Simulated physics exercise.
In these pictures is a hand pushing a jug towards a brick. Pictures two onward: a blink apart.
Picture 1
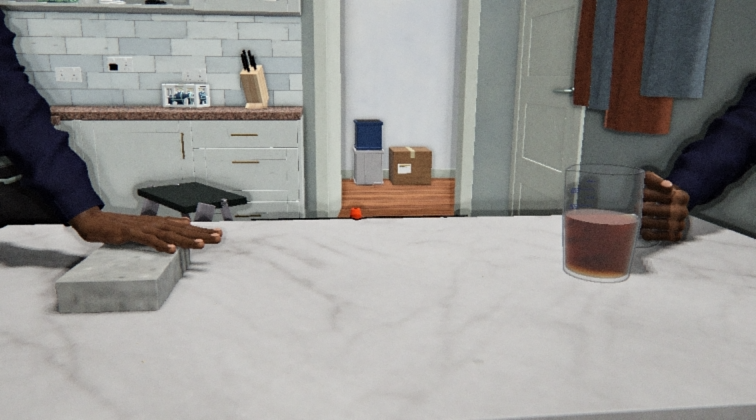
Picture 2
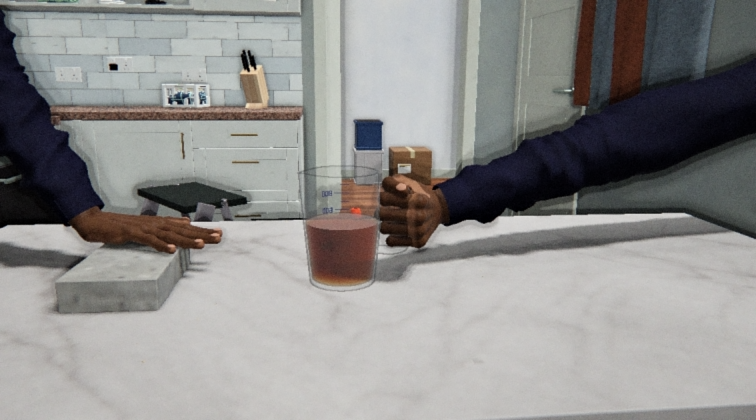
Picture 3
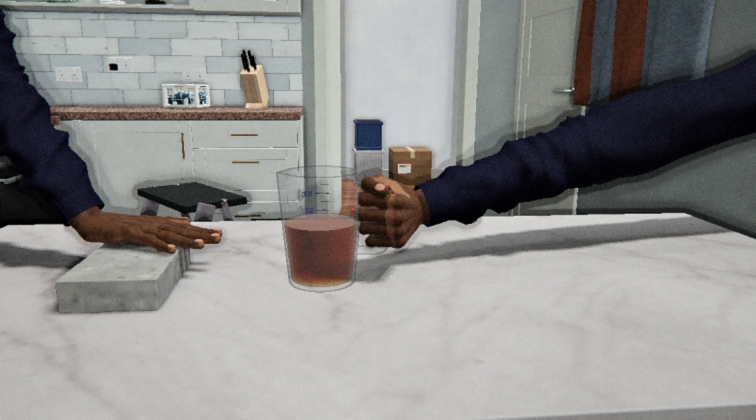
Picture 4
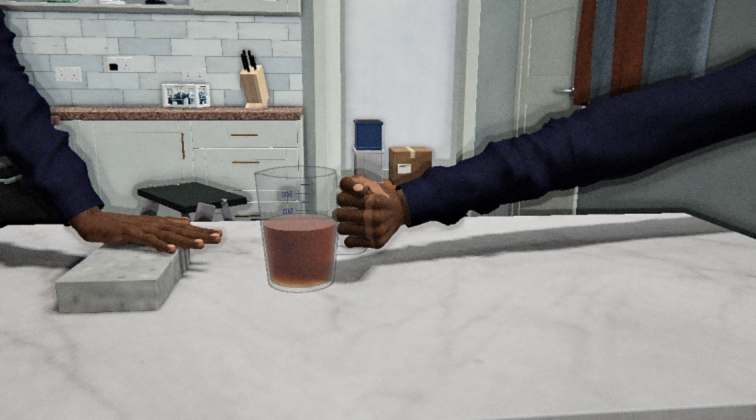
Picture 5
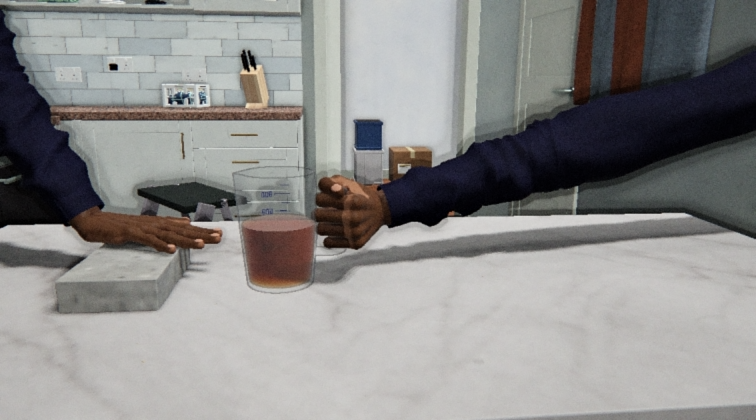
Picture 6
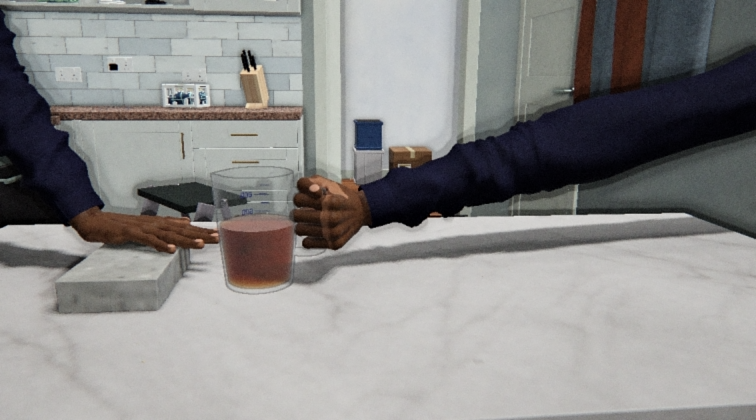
At the start, a glass jug about half full of reddish-brown liquid stands at the right of a marble counter, one hand beside it and another resting on a grey brick at left. The right hand pushes the jug leftward across the counter, bringing it close to the brick.
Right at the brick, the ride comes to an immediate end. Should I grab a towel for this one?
No, it all stays in.
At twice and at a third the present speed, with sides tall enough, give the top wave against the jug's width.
60 and 10 per cent.
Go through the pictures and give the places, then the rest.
In the first picture, at rest; jug (601, 219) about half full; brick (132, 271).
In the second picture, under way; jug about half full, surface at (342, 221).
In the third picture, on by 20 px; jug (321, 224) about half full.
In the fourth picture, on by 20 px; jug about half full, surface at (300, 222).
In the fifth picture, on by 20 px; jug (279, 225) about half full.
In the sixth picture, on by 20 px; jug about half full, surface at (258, 223); brick (132, 271).
Shortly, the jug meets the brick.
Then, the iced tea surges up the wall; the wave climbs under half way to the rim.
At the finish, the jug stands at the brick; none is lost.
